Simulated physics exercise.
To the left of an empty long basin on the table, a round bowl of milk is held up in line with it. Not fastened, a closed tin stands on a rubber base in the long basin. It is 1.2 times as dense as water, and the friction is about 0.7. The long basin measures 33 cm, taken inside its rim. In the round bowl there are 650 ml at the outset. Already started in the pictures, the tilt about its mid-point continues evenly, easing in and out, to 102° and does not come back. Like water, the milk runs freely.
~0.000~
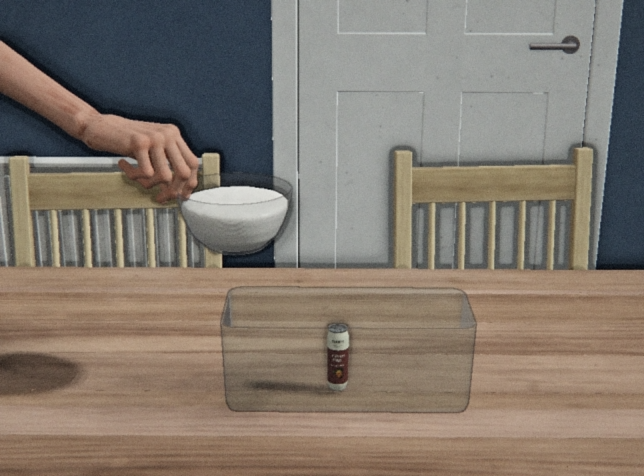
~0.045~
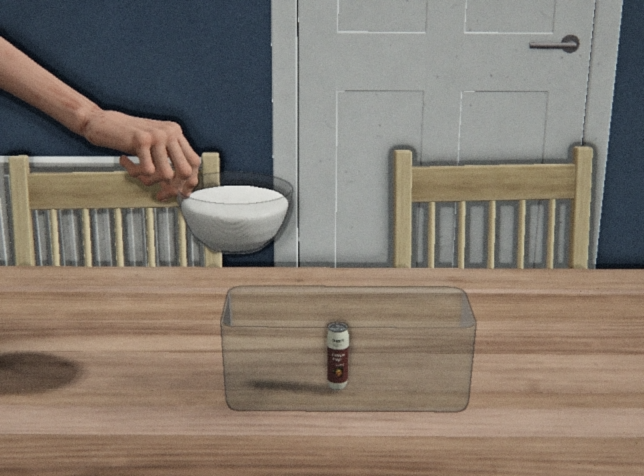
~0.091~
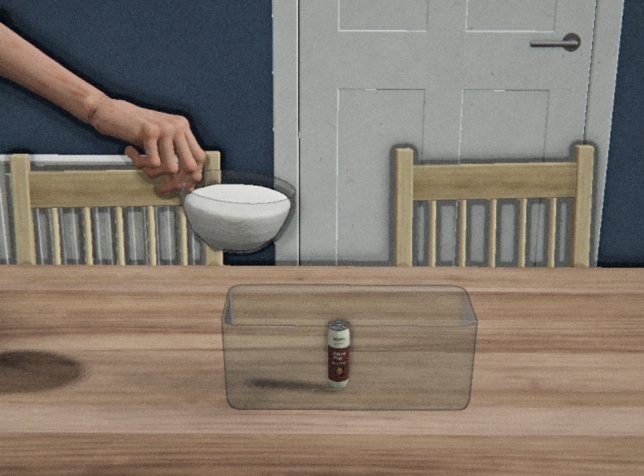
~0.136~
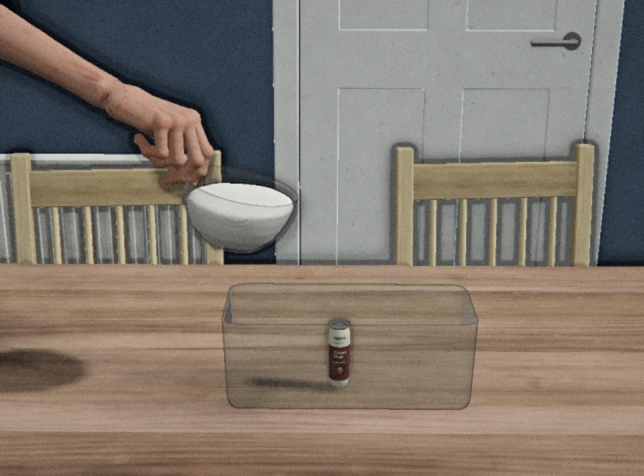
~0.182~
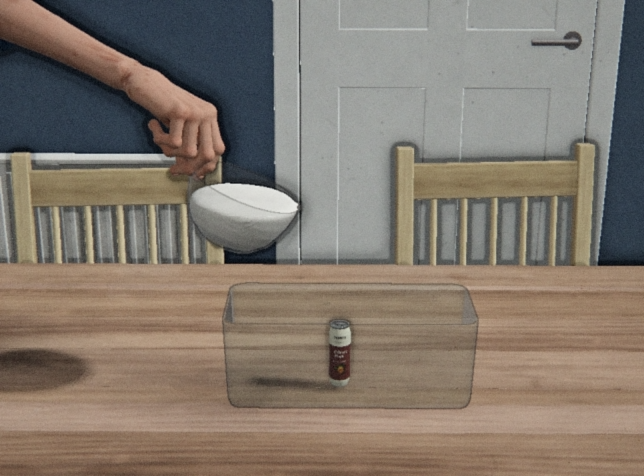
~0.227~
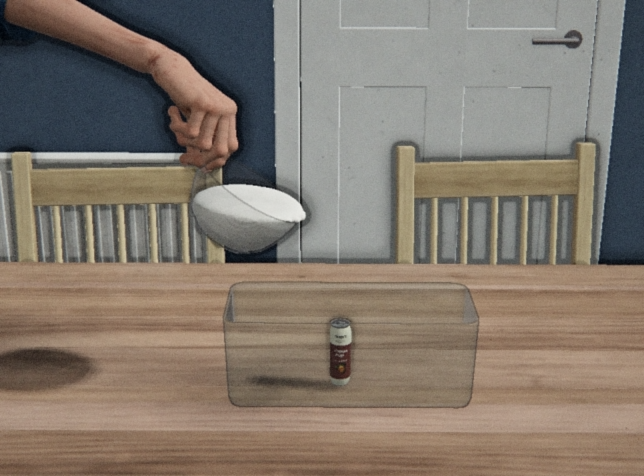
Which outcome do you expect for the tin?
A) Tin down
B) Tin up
(A) Tin down.
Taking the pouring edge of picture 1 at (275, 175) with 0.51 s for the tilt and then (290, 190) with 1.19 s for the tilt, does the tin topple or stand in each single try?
In the first try it comes down; in the second it remains standing.
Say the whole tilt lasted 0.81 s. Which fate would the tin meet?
So the tin will hold steady.
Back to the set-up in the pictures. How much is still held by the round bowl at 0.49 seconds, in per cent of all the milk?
20 %.
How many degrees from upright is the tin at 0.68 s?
It sits at roughly 10°.
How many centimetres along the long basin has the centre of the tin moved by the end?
All told, the tin's centre has moved close to 6.5 cm.
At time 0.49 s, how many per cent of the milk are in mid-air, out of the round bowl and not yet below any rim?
Near 38 per cent of it all.
Then, 0.49 s in, the tilt is 94° and 20 per cent is still to pour; the tin stands where it began.
Then, 0.68 s in, the tilt is 102° and 1 per cent is still to pour; the tin leans 8°.
Then, 0.87 s in, the tilt is 102° and 0 per cent is still to pour; the tin lies on its side.
Then, 1.09 s in, the tilt is 102° and 0 per cent is still to pour; the tin lies on its side.
Finally, the tin lies on its side.
